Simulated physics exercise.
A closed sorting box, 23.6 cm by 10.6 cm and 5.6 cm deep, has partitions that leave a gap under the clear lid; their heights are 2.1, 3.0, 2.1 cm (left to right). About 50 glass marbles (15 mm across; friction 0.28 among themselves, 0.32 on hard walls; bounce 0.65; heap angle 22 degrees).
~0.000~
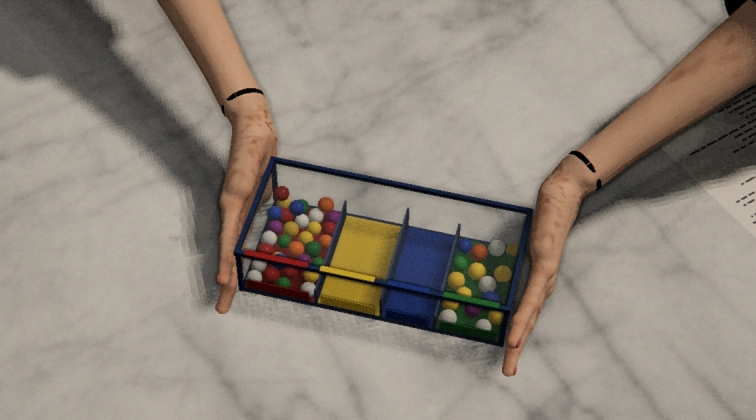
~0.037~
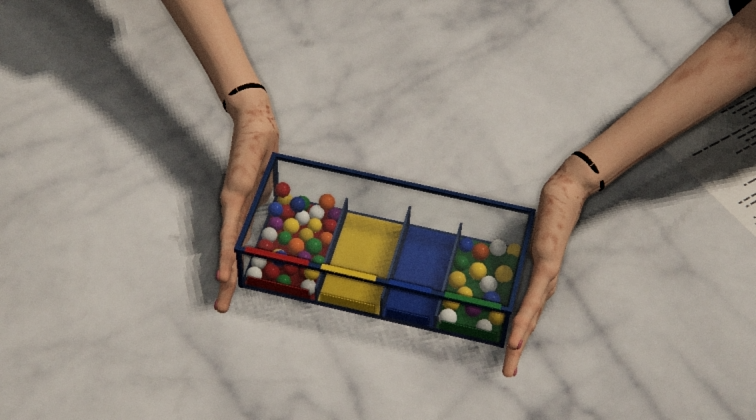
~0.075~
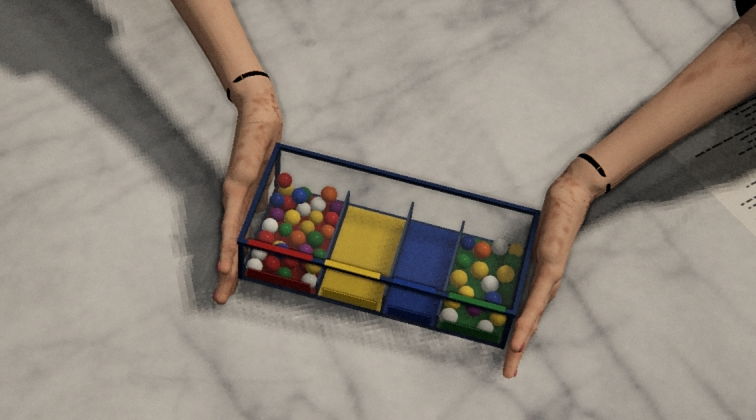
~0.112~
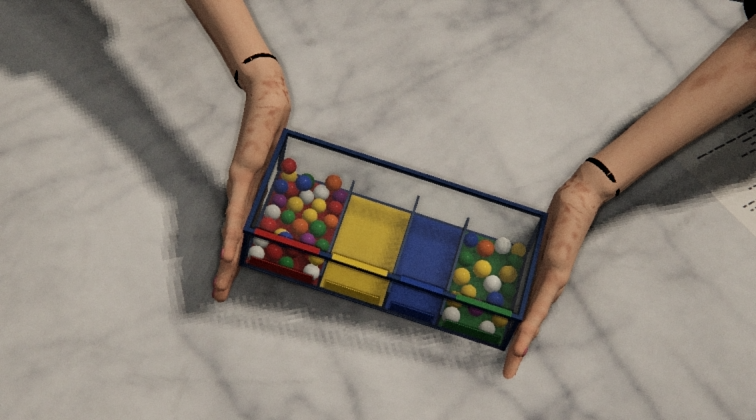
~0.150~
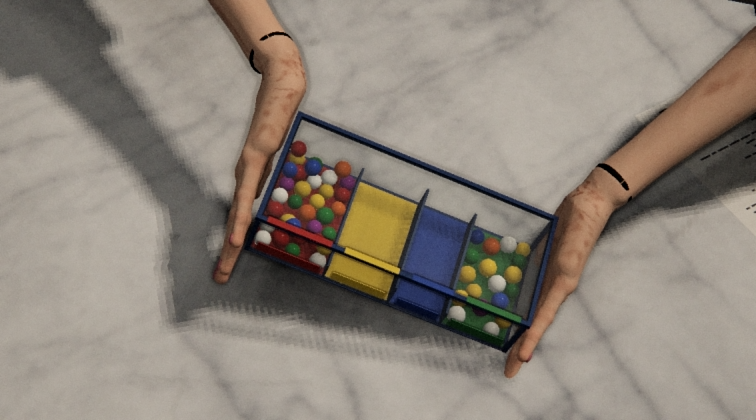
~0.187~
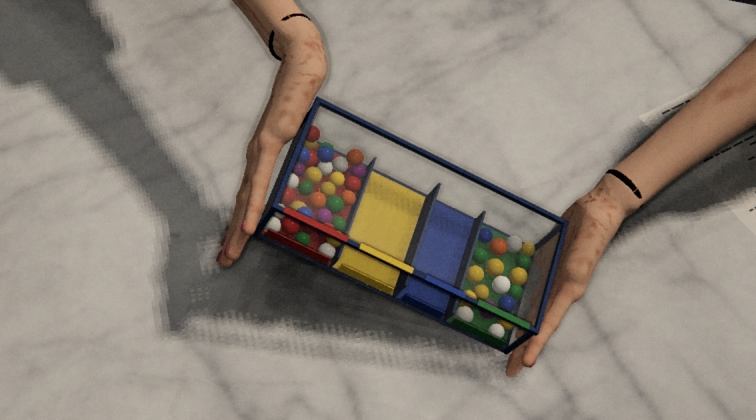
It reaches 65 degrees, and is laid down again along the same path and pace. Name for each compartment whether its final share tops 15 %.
Red over, blue under, green over, yellow over.
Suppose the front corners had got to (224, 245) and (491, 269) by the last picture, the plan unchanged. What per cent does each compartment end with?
Red 65, blue 0, green 35, yellow 0.
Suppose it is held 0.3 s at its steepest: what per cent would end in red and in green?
Red 25; green 55.
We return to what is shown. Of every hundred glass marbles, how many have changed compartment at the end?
About 40 per cent.
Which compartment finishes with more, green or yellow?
The green one has more.
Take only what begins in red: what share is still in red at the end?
Roughly 40 per cent.
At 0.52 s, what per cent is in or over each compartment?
Red 50; blue 0; green 35; yellow 10.
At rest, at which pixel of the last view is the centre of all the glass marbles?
Around (385, 276).
After 0.52 s, tilt 63 degrees; red 50 %, green 35 %, yellow 10 %.
After 0.74 s, tilt 25 degrees; red 25 %, blue 5 %, green 45 %, yellow 25 %.
Then, at 1.08 s, tilt 0 degrees; red 25 %, blue 5 %, green 45 %, yellow 25 %.
At rest (1.9 s), red 25 %, blue 5 %, green 45 %, yellow 30 %.
